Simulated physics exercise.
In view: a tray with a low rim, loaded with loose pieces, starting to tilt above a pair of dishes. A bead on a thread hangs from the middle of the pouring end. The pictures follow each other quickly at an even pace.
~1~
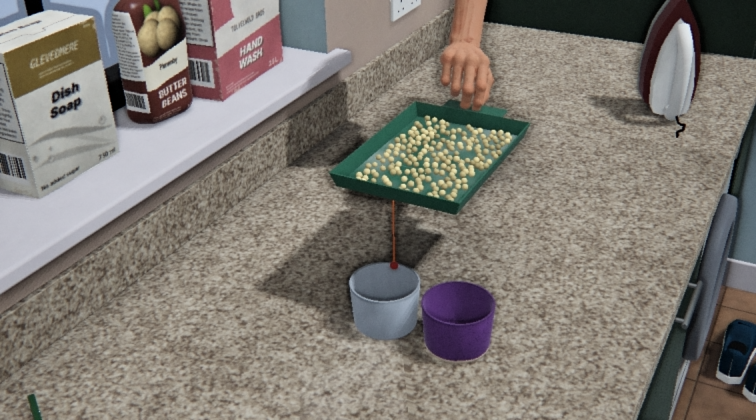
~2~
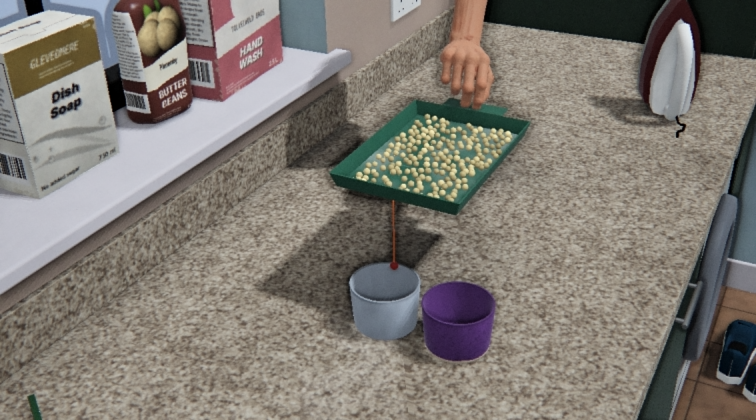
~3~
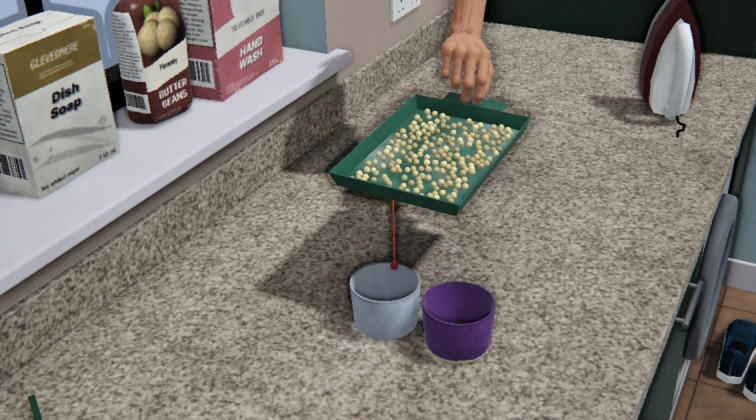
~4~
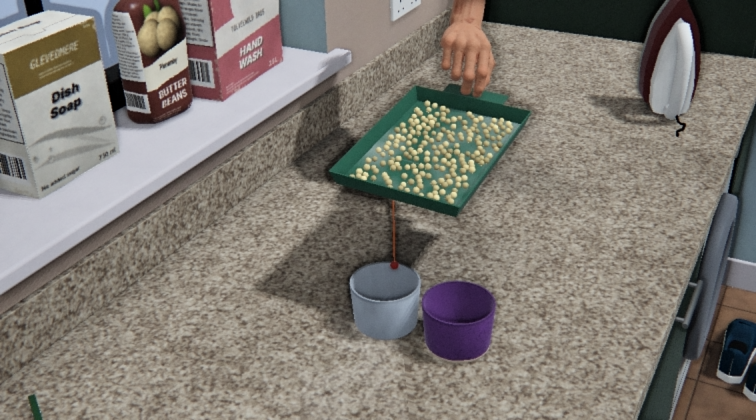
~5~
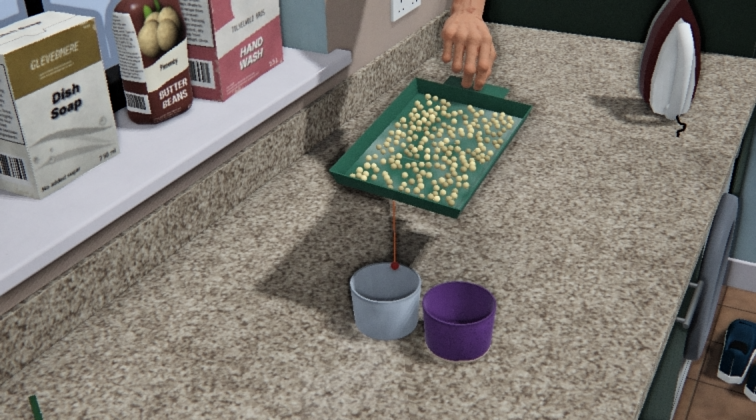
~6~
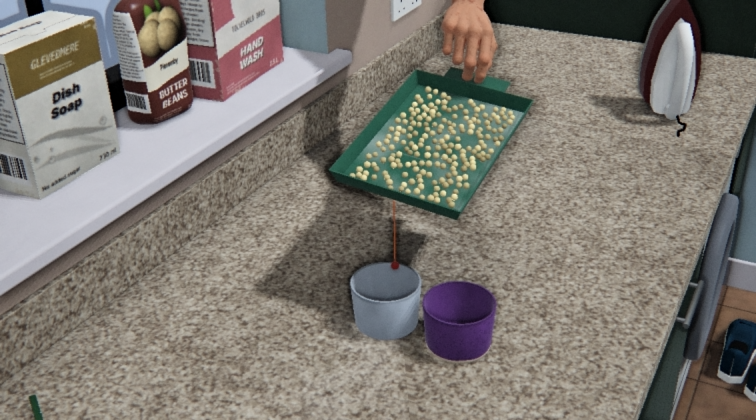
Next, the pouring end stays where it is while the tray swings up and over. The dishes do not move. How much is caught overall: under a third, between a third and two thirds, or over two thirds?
Together they catch over two thirds.
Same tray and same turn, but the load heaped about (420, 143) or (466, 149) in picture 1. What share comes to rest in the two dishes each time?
Roughly 90 per cent, and 90 per cent.
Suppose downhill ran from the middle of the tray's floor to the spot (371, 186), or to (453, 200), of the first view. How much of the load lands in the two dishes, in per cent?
About 10 and 100 per cent.
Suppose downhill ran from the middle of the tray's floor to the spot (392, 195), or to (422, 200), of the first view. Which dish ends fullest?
At the first place the left dish, at the second the dish on the right.
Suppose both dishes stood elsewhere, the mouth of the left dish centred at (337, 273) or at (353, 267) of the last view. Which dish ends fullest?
In turn: The dish on the right; the right one.
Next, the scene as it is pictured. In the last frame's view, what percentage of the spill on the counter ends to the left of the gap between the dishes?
Close to 70 per cent.
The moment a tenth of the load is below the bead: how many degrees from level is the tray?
At some 75 degrees.
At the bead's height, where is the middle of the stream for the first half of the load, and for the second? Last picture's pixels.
Around (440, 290) and then (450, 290).
Soon after the last picture, tray tipped steeply; nearly all on the tray; a stray few in the air.
A little later, tray tipped right over; about a quarter on the tray; about half in the right dish; a stray few in the left dish; a small part outside both; a small part in the air.
Later still, tray tipped past a quarter turn; most in the right dish; a stray few in the left dish; a small part outside both.
At rest, tray tipped past a quarter turn; most in the right dish; a stray few in the left dish; a small part outside both.
